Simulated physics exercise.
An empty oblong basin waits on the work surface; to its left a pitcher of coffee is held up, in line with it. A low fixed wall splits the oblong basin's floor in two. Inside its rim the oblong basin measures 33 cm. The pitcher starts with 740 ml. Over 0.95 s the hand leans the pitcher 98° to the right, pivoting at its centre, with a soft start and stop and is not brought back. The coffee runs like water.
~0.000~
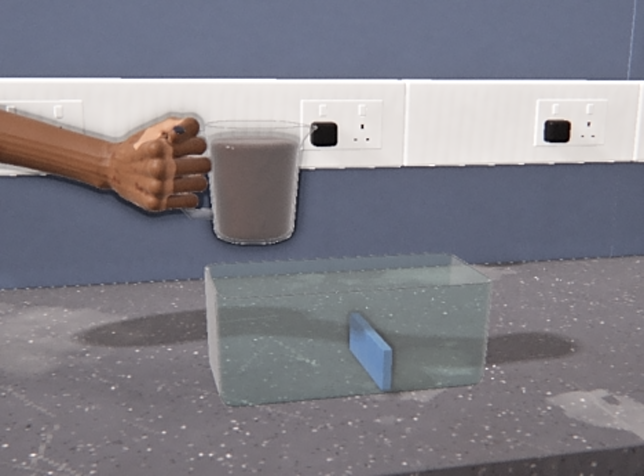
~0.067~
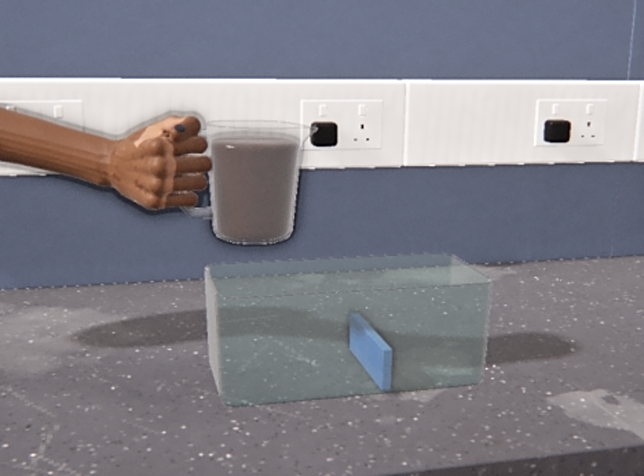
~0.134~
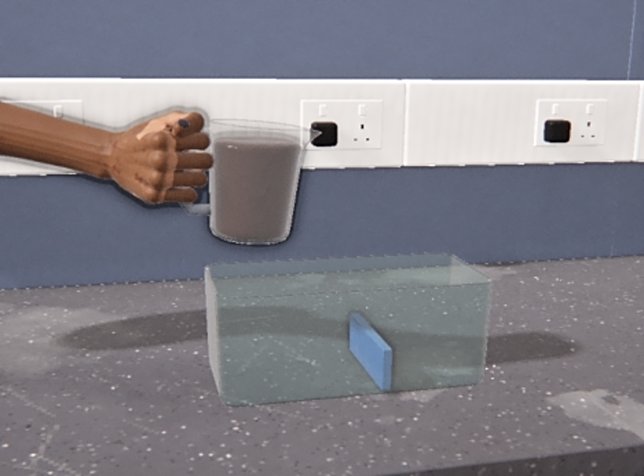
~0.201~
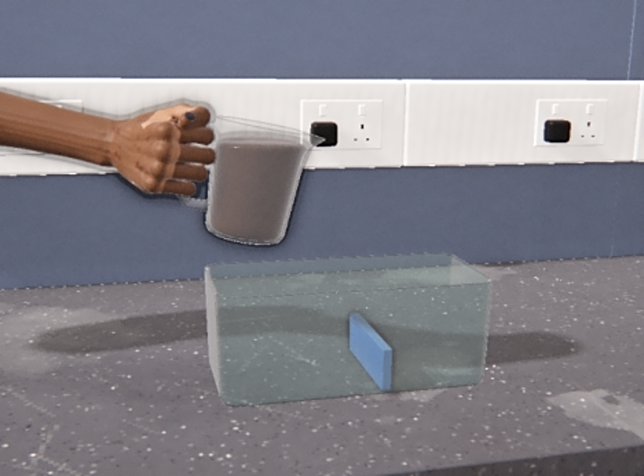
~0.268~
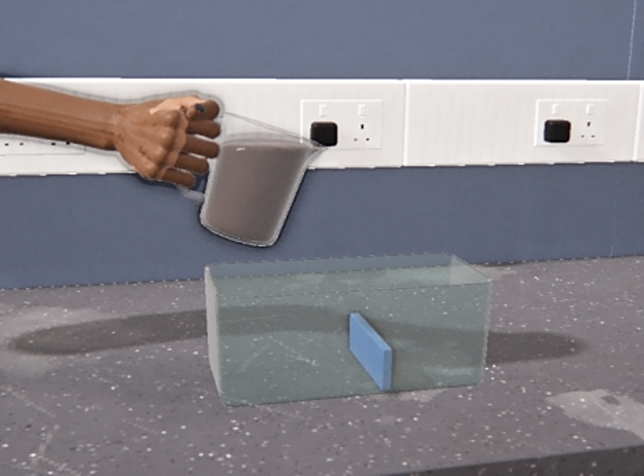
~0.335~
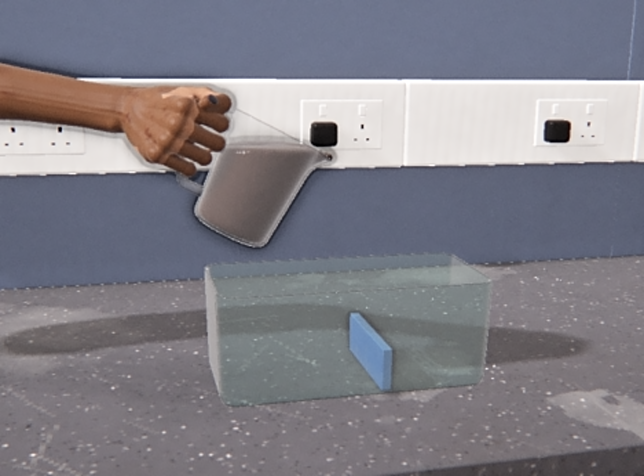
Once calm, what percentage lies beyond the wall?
Roughly 43 per cent is past the wall.
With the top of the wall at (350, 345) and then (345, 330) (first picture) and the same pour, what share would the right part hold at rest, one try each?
In turn about 80 and 90 per cent.
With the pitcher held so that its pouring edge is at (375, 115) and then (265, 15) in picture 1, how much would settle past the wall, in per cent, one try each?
First 90, then 5 per cent.
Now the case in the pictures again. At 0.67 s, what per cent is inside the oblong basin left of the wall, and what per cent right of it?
Left about 3, right about 12.
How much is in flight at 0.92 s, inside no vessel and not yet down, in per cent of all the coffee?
Some 12 per cent.
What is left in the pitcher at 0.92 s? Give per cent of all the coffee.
Near 22 in a hundred.
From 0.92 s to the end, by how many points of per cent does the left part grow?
Some 28 per cent.
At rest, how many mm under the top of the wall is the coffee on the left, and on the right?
Some 36 mm on the left and 32 mm on the right.
Then, 0.67 s in, the tilt is 78° and 67 per cent is still to pour, 3 is left of the wall and 13 right of it.
Then, 0.92 s in, the tilt is 98° and 23 per cent is still to pour, 28 is left of the wall and 37 right of it.
Then, 1.17 s in, the tilt is 98° and 4 per cent is still to pour, 50 is left of the wall and 43 right of it.
Then, 1.45 s in, the tilt is 98° and 1 per cent is still to pour, 56 is left of the wall and 43 right of it.
Finally, 56 per cent lies left of the wall, 43 right of it and 0 outside.
